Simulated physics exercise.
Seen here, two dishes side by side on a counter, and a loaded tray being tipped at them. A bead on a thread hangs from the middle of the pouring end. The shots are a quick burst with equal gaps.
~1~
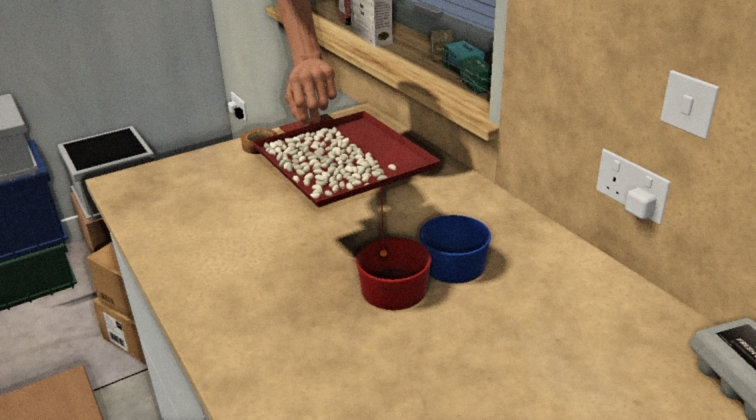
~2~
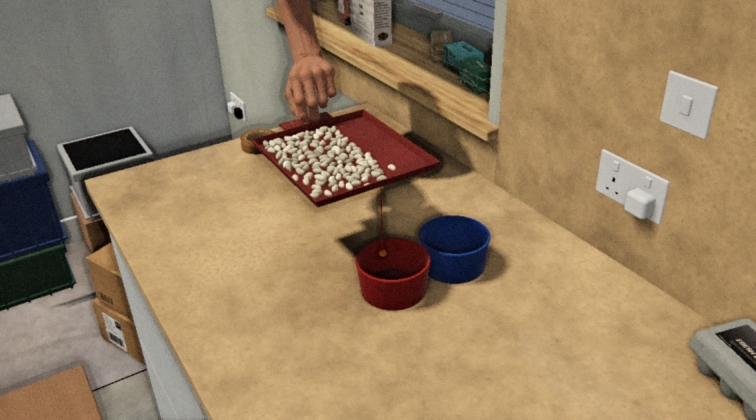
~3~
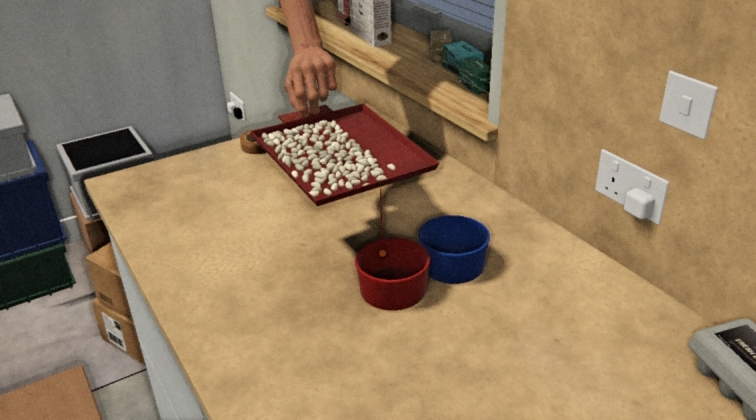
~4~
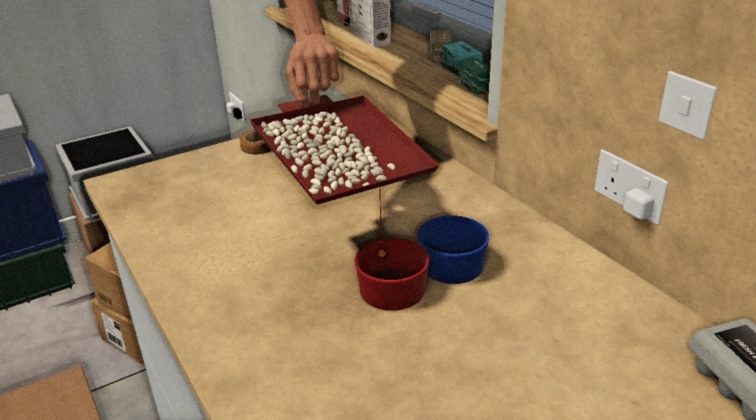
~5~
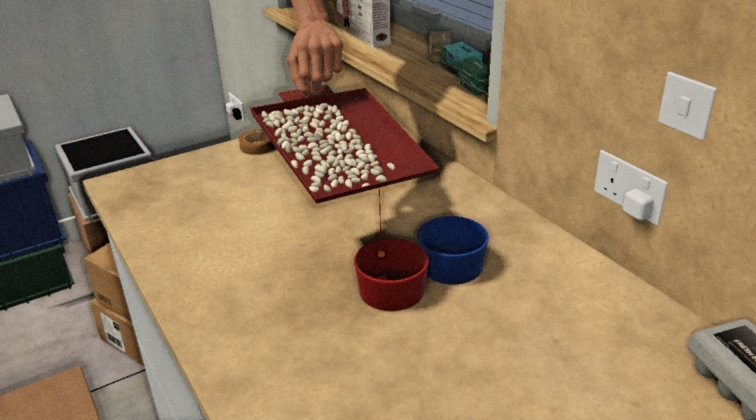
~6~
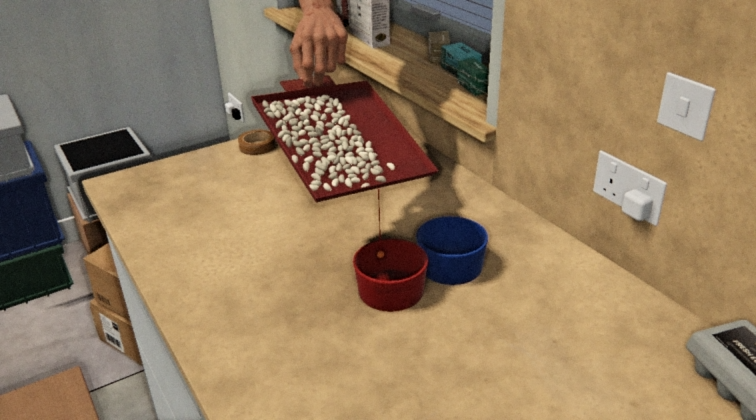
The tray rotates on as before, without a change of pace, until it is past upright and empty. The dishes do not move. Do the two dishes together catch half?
Together they catch more than half.
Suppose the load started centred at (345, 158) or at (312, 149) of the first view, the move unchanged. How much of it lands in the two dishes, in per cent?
Roughly 60 per cent, and 60 per cent.
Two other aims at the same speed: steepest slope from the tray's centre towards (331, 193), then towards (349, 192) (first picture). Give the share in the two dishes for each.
First some 0, then 10 per cent.
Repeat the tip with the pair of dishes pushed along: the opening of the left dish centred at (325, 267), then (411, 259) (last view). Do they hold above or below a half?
In turn: The smaller part; more than half.
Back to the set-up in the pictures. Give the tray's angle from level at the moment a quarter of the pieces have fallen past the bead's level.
Around 85° of tilt.
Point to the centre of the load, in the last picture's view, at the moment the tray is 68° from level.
Around (395, 170).
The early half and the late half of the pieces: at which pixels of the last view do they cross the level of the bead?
Around (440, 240) and then (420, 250).
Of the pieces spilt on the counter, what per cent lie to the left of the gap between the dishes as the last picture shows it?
About 10 per cent.
Just after the last frame, tray tipped steeply; the larger part on the tray; just a few in the right dish; just a few outside both; about a tenth in the air.
A moment on, tray tipped past a quarter turn; just a few on the tray; roughly a quarter in the left dish; roughly a quarter in the right dish; roughly a quarter outside both; roughly a third in the air.
Further on, tray tipped past a quarter turn; roughly a quarter in the left dish; roughly a third in the right dish; roughly a third outside both.
When it is over, tray tipped past a quarter turn; roughly a quarter in the left dish; roughly a third in the right dish; roughly a third outside both.
